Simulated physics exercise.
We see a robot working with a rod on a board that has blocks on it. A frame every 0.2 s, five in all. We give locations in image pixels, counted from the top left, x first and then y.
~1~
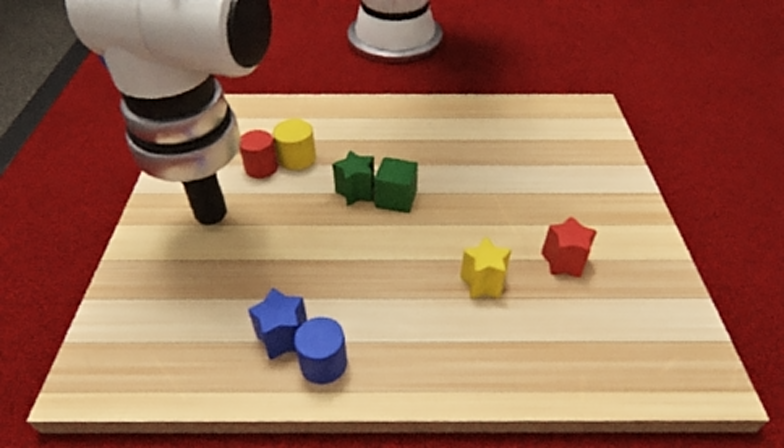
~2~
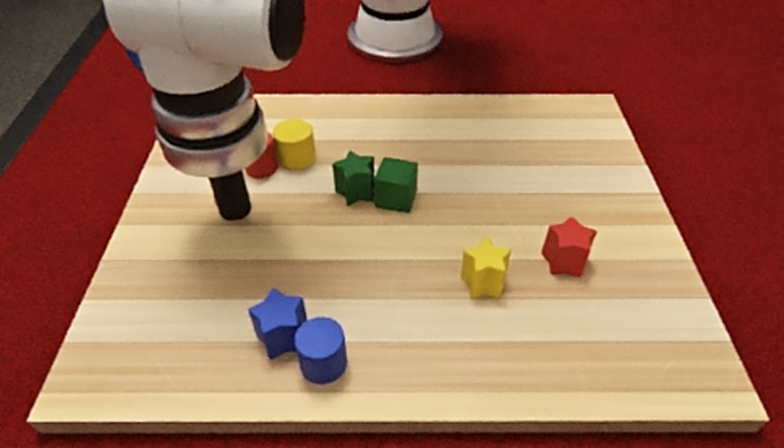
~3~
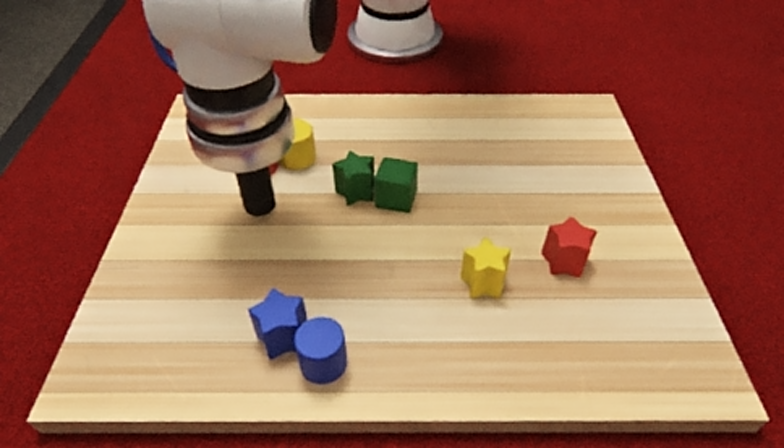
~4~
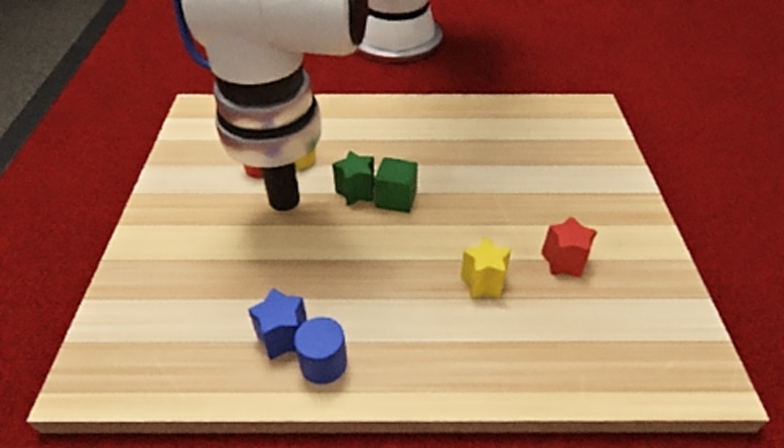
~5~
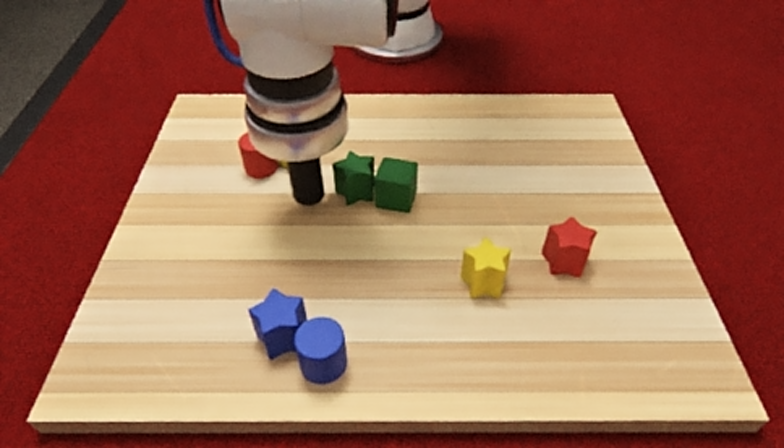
A robot arm with a dark rod moved steadily right across the wooden board, passing in front of the red and yellow round blocks and nearing the green star, while every block stayed still.
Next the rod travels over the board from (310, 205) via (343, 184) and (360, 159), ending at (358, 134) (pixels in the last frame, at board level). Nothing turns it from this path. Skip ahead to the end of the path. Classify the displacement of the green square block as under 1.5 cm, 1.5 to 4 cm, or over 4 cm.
It moves less than 1.5 cm.
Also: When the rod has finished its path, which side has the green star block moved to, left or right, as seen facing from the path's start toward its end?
Sideways, to the right.
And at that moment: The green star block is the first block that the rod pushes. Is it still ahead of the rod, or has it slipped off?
I believe the green star block loses its place ahead of the rod and slips off.
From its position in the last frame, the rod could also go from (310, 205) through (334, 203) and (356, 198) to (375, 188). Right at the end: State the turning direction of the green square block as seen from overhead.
Top view: Clockwise.
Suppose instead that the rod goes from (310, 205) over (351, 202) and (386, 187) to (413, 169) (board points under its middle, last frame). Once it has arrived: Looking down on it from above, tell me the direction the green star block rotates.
Answer: Anticlockwise.
On the path given first. One third of the way, rod (344, 174); green star block (372, 155), turned 30° clockwise; green square block (402, 170), turned 20° clockwise.
Two thirds of the way, rod (359, 149); green star block (382, 147), turned 60° clockwise; green square block (404, 169), turned 30° clockwise.
At the end, rod (358, 125); yellow circular block unmoved; green star block (382, 147), turned 60° clockwise; green square block (404, 169), turned 30° clockwise.
